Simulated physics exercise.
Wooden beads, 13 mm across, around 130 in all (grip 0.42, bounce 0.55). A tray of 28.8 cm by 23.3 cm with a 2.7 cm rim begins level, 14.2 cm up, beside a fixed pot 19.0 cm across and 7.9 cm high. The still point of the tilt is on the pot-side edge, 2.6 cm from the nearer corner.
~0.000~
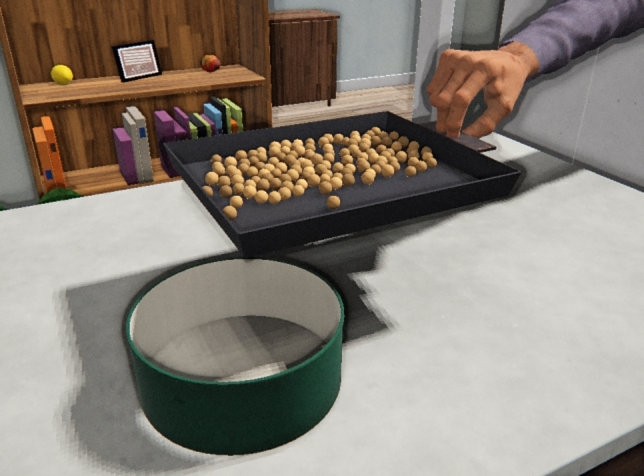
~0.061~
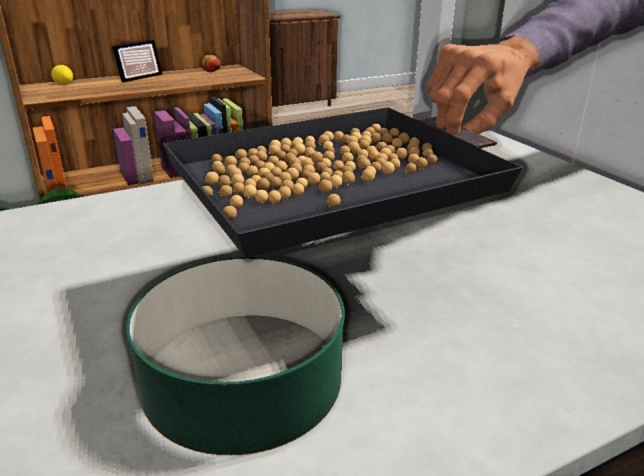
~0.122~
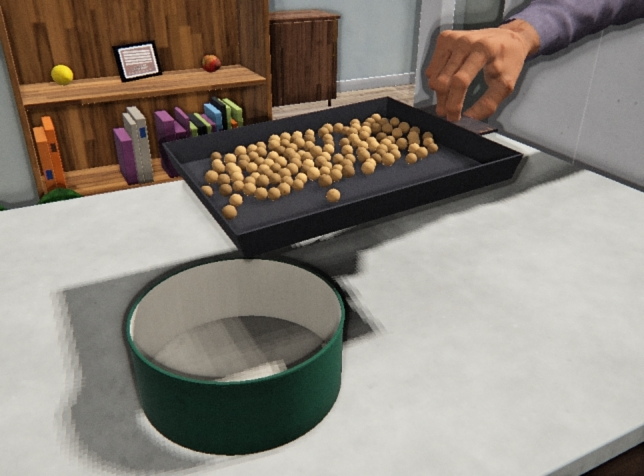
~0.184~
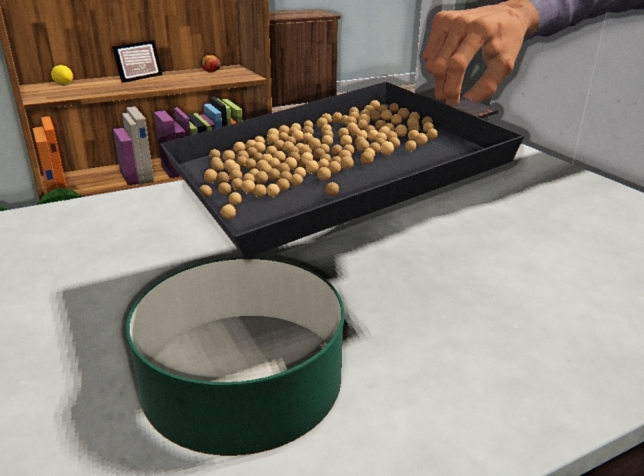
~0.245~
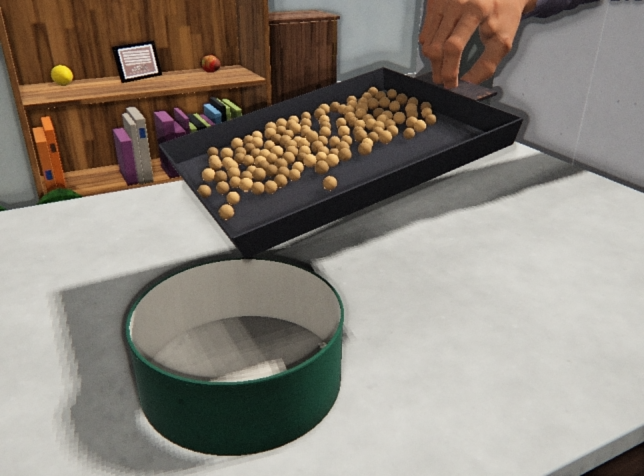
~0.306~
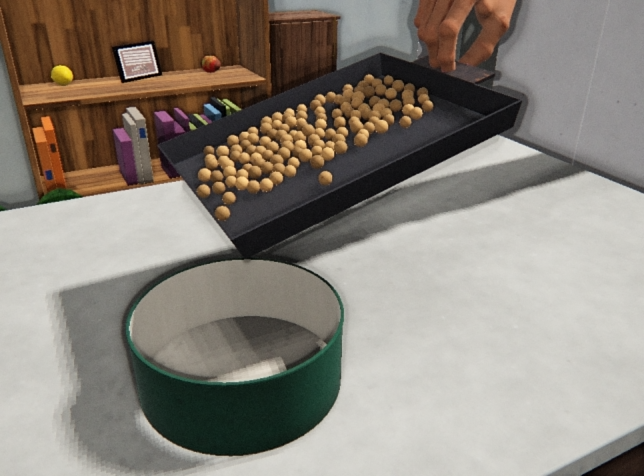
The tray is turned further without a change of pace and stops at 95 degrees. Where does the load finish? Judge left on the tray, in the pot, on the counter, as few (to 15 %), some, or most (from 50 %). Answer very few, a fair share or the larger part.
Left on the tray: Very few; in the pot: A fair share; on the counter: The larger part.
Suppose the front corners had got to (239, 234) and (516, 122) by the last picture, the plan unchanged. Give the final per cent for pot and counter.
Pot 85, counter 15.
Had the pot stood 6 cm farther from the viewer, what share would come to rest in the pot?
It would be near 55 per cent.
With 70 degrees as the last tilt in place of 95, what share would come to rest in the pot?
In that case some 5 per cent.
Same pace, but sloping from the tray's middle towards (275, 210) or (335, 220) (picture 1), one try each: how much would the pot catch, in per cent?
About 80 and 75 per cent.
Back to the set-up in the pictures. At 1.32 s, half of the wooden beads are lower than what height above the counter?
About 18 cm.
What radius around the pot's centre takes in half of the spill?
About 22 cm.
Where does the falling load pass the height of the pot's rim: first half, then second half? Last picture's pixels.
At about (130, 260), then at (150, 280).
After 0.92 s, tilt 53 degrees; the tray holds 100 %, the pot 0 %.
Then, at 1.32 s, tilt 78 degrees; the tray holds 100 %, the pot 0 %.
Then, at 1.81 s, tilt 95 degrees; the tray holds 10 %, the pot 25 %.
In the end, at 2.8 s, tray 0 %, pot 35 %, counter 65 %.
